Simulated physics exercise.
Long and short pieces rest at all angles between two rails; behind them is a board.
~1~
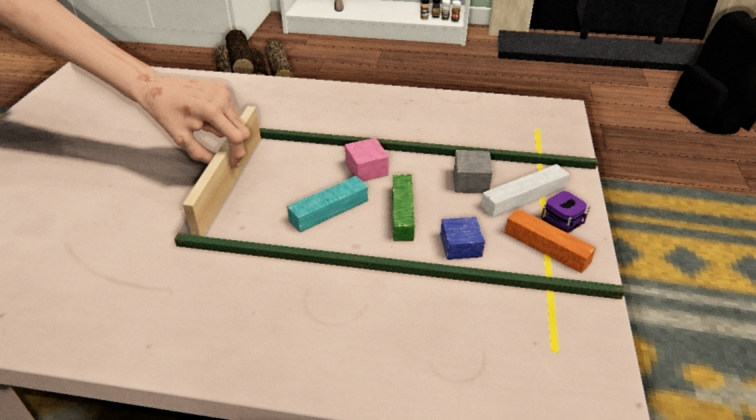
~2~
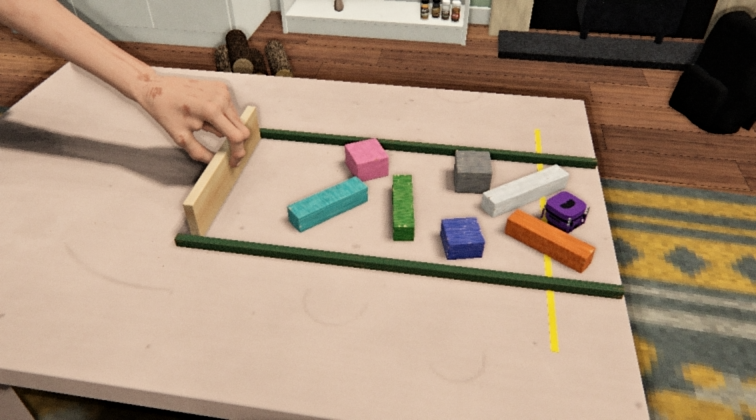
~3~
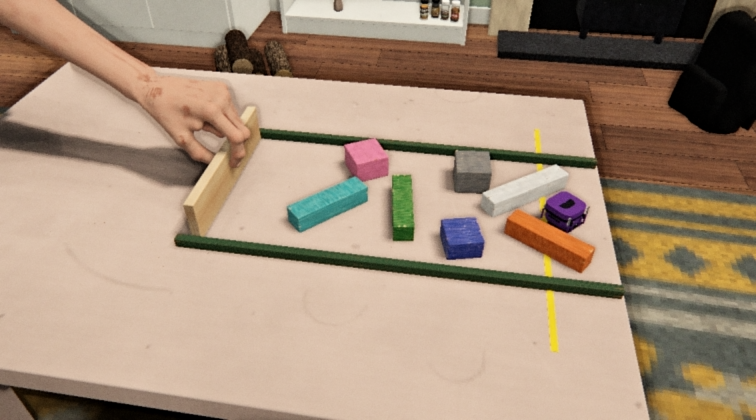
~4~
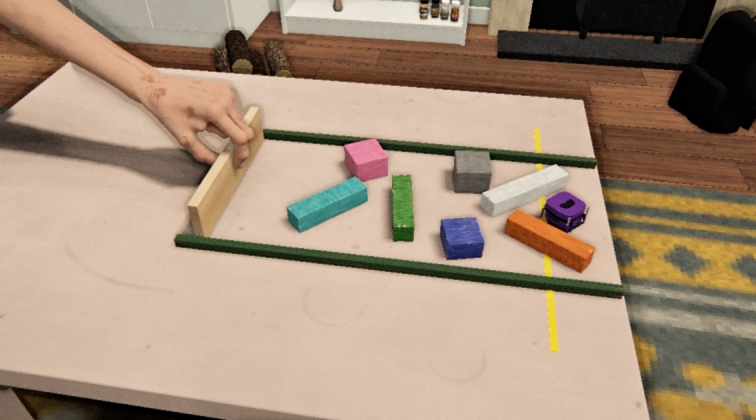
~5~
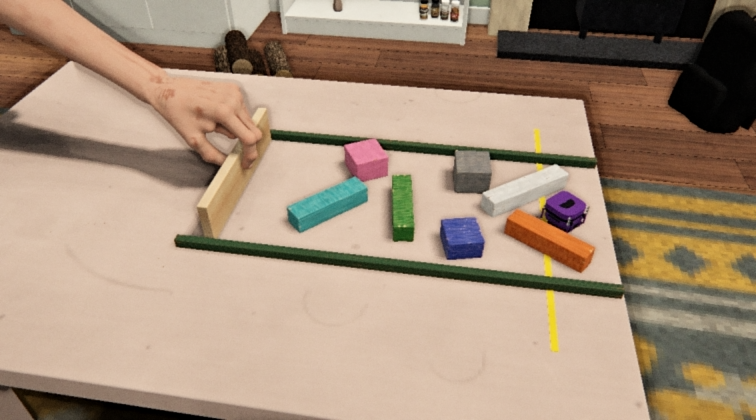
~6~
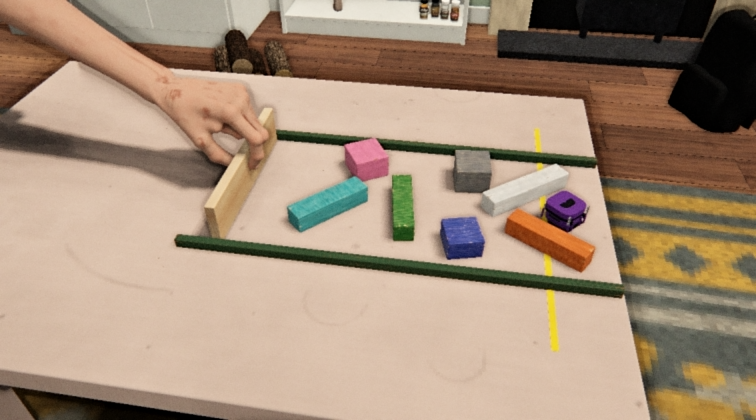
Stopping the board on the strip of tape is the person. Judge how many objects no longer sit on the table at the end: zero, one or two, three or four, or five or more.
The count of pieces that drop is three or four, then.
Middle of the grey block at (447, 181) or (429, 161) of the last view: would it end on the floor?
The grey block would stay in place in the first case and stay in place in the second.
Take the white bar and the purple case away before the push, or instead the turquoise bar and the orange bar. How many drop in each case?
Result: 1, then 0.
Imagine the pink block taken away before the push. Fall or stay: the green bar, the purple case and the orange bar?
The green bar survives; the purple case comes down; the orange bar is lost.
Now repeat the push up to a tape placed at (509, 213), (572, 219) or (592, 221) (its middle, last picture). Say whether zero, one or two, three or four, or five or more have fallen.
Going tape by tape, I get none at all, then five or over, then five or over.
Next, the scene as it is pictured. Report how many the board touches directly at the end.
2 in contact.
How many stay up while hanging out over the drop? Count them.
So the number is 2.
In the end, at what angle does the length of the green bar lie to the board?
The angle comes out near 0 degrees.
A little later, none off yet; purple case at rest near (564, 212); orange bar at rest near (548, 239); white bar at rest near (525, 190).
Next, none off yet; purple case at rest near (564, 212); orange bar at rest near (549, 238); white bar moving near (533, 194).
When it is over, the number that fall off is three or four; down, white bar, orange bar and purple case.
